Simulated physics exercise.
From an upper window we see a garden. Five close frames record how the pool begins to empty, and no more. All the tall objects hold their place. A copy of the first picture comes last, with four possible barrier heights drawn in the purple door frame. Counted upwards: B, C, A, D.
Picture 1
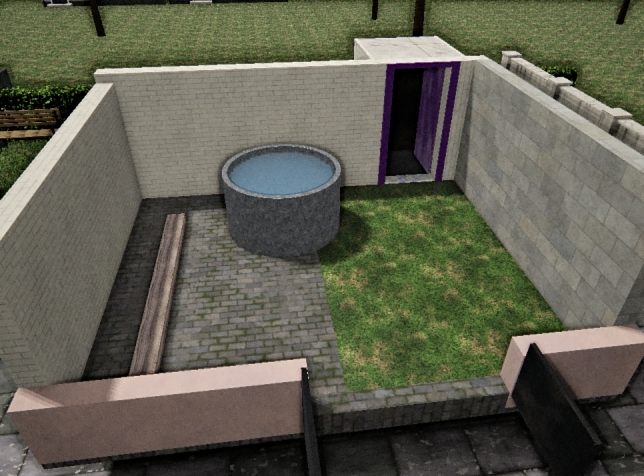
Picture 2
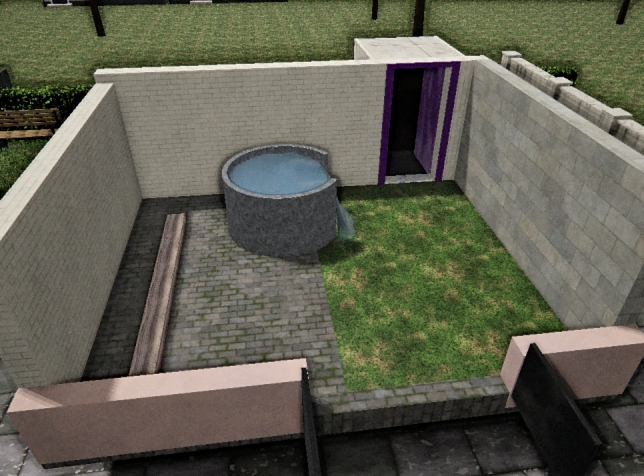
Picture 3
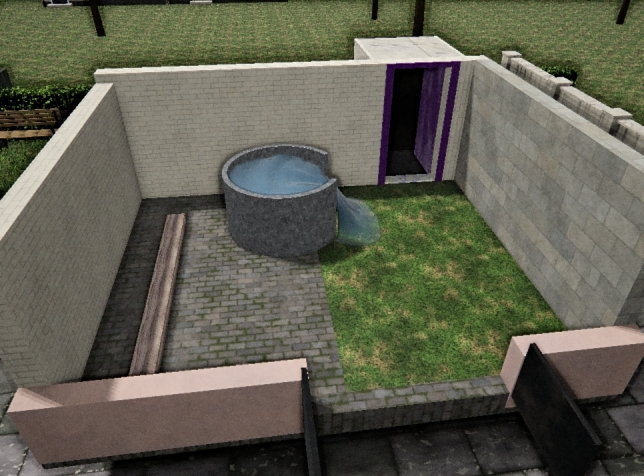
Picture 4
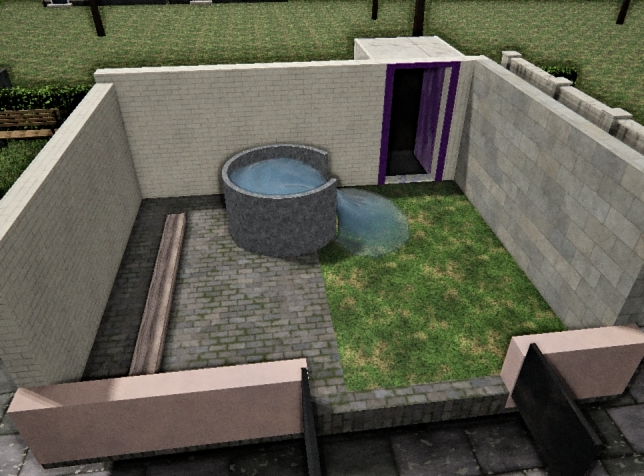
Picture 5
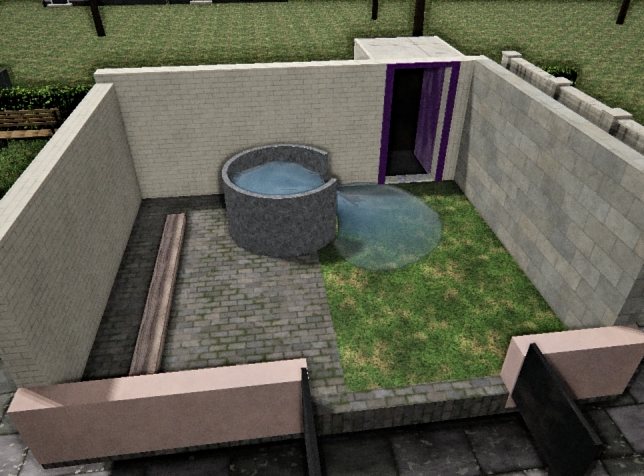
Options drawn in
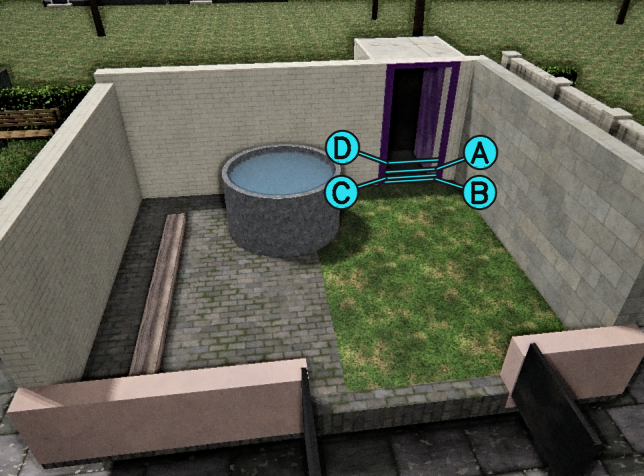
In a walled garden, the right side of a round stone pool opened up and water poured out through the gap, then spread in a widening puddle across the grass near the purple doorway.
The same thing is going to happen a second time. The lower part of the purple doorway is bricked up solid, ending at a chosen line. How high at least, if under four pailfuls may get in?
It is A.
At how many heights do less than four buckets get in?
Two of them.
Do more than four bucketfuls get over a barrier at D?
No, not at all.
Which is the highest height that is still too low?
That is height C.
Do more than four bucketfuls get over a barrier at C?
Yes.
In cyan, A at (411, 170); B at (410, 180); C at (410, 176); D at (412, 161); from the bottom up B, C, A, D.
With A, a bucket or two gets in.
With B, dozens of bucketfuls pour in.
With C, about 10 bucketfuls get in.
With D, nothing gets over.
